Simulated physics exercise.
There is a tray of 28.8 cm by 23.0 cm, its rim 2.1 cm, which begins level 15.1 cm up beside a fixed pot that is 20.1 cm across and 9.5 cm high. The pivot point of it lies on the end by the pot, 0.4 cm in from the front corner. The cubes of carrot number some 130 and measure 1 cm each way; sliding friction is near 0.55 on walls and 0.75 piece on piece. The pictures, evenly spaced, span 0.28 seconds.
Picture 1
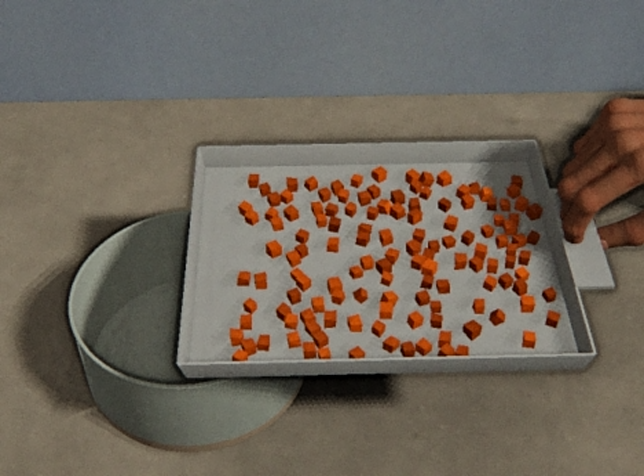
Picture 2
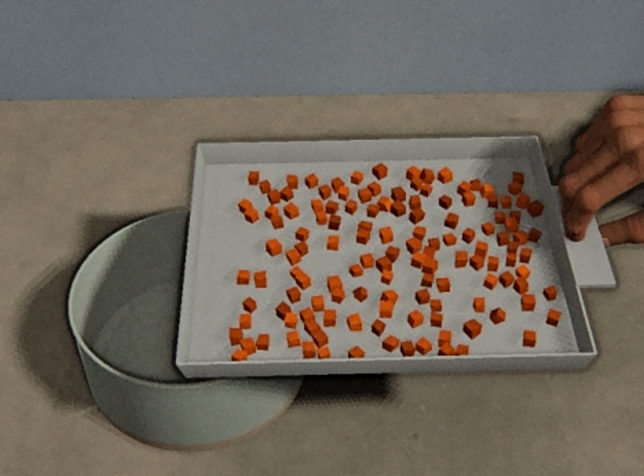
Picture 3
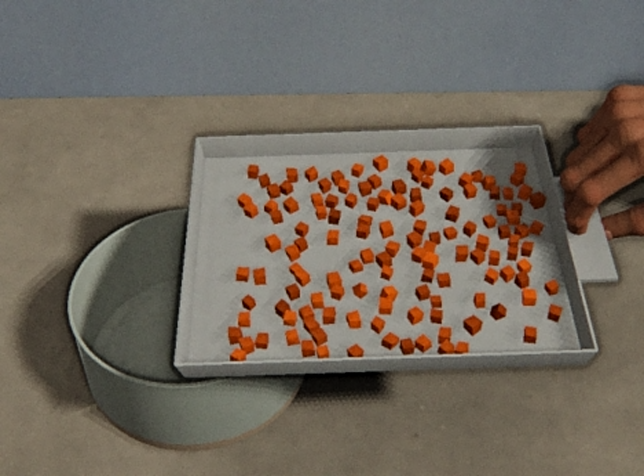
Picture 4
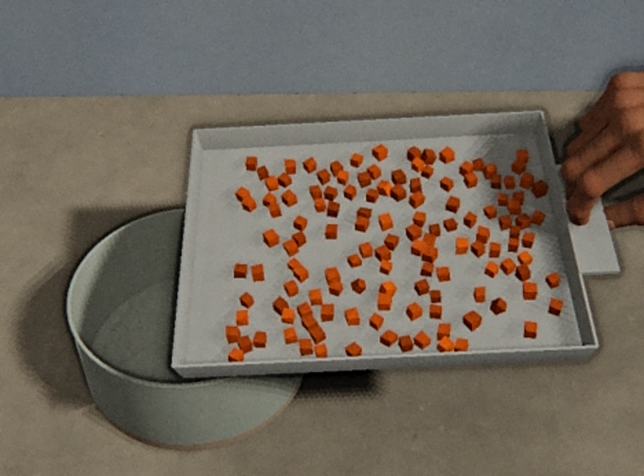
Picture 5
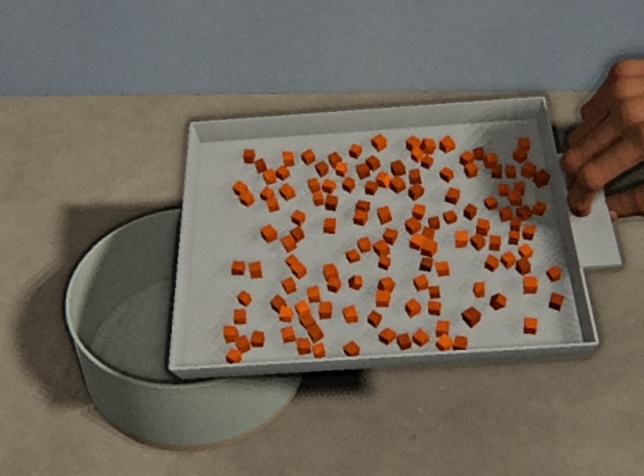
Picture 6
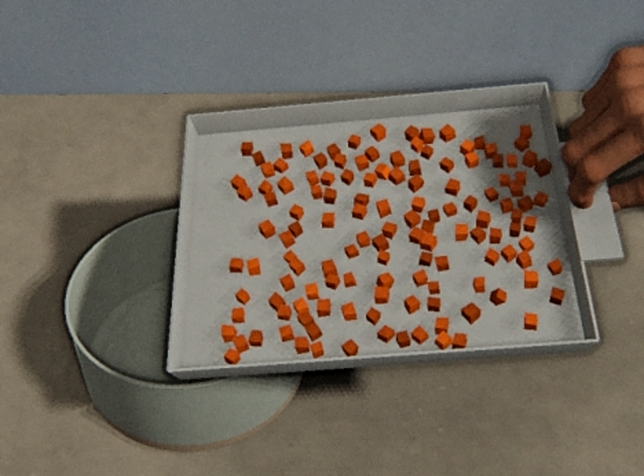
A hand slowly raised the right end of a pale tray scattered with small orange cubes, tilting it slightly toward the round pot at the left, while the cubes stayed spread across it.
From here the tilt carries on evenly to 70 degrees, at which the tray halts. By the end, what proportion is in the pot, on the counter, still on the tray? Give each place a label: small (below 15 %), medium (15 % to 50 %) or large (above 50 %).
Shares by place: Pot small, counter medium, left on the tray large.
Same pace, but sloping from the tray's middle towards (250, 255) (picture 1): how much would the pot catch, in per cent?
That would be close to 25 per cent.
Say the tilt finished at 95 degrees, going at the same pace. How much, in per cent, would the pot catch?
Around 0 per cent, then.
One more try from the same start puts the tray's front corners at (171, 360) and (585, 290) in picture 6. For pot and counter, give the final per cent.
You'd end with pot at 30 and counter at 15.
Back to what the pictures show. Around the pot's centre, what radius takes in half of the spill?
I'd say around 30 centimetres.
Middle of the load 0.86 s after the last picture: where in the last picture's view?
Look near (232, 359) in the last picture.
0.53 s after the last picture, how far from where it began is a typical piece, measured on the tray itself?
3 cm.
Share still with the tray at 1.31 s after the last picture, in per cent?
It comes to near 65 per cent.
Then, 0.53 s after the last picture, tilt 40 degrees; the tray holds 100 %, the pot 0 %.
Then, 0.86 s after the last picture, tilt 58 degrees; the tray holds 75 %, the pot 0 %.
Then, 1.31 s after the last picture, tilt 70 degrees; the tray holds 65 %, the pot 0 %.
In the end, pot 0 %, counter 40 %, tray 60 %.
